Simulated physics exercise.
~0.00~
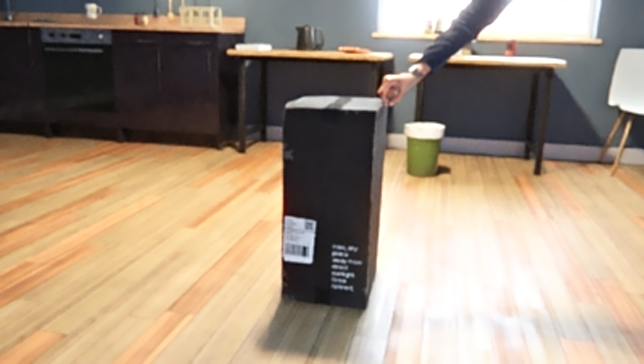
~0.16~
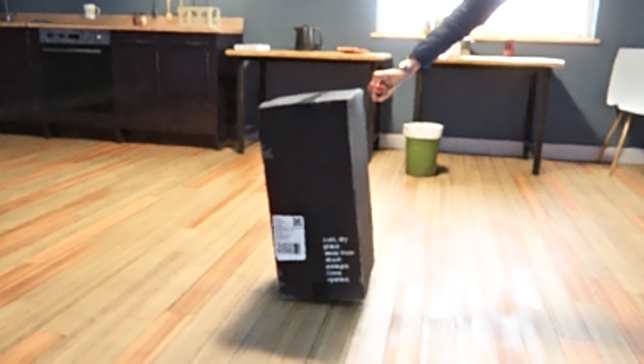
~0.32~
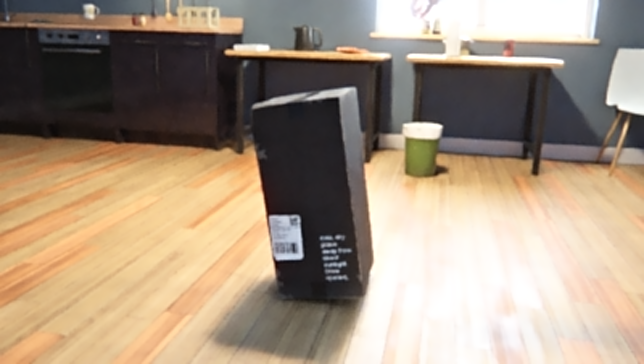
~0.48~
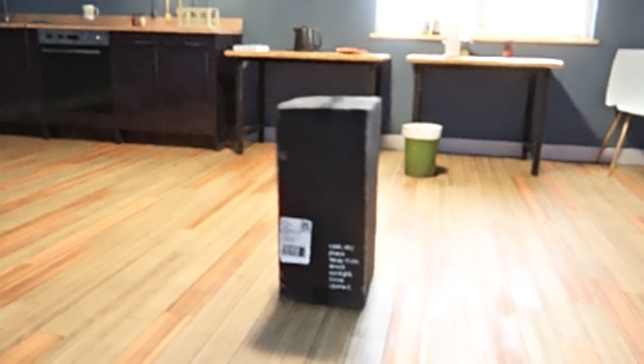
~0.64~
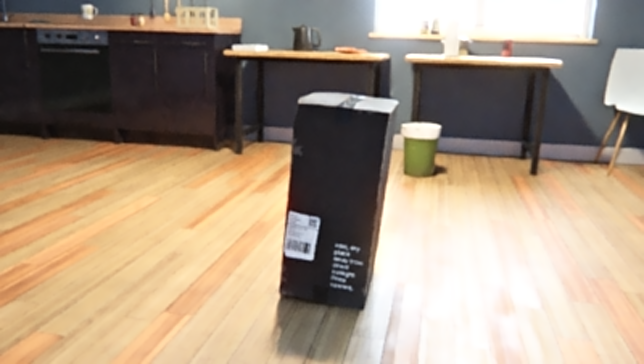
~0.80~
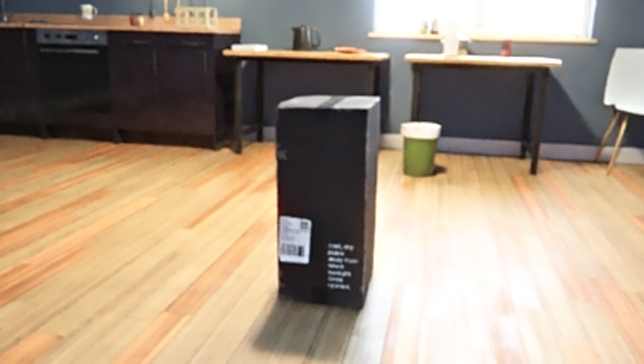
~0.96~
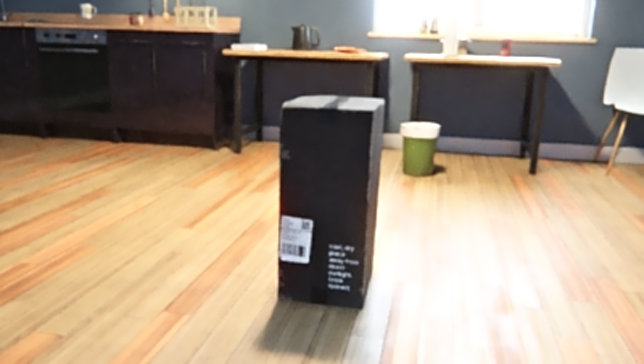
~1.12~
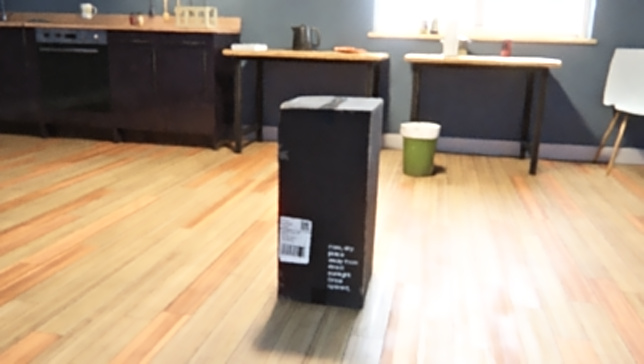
A tall black parcel standing on a wooden floor tipped to the left after a hand shoved it near the top and drew away, then it rocked back to the right, wobbled briefly, and settled upright on its base.
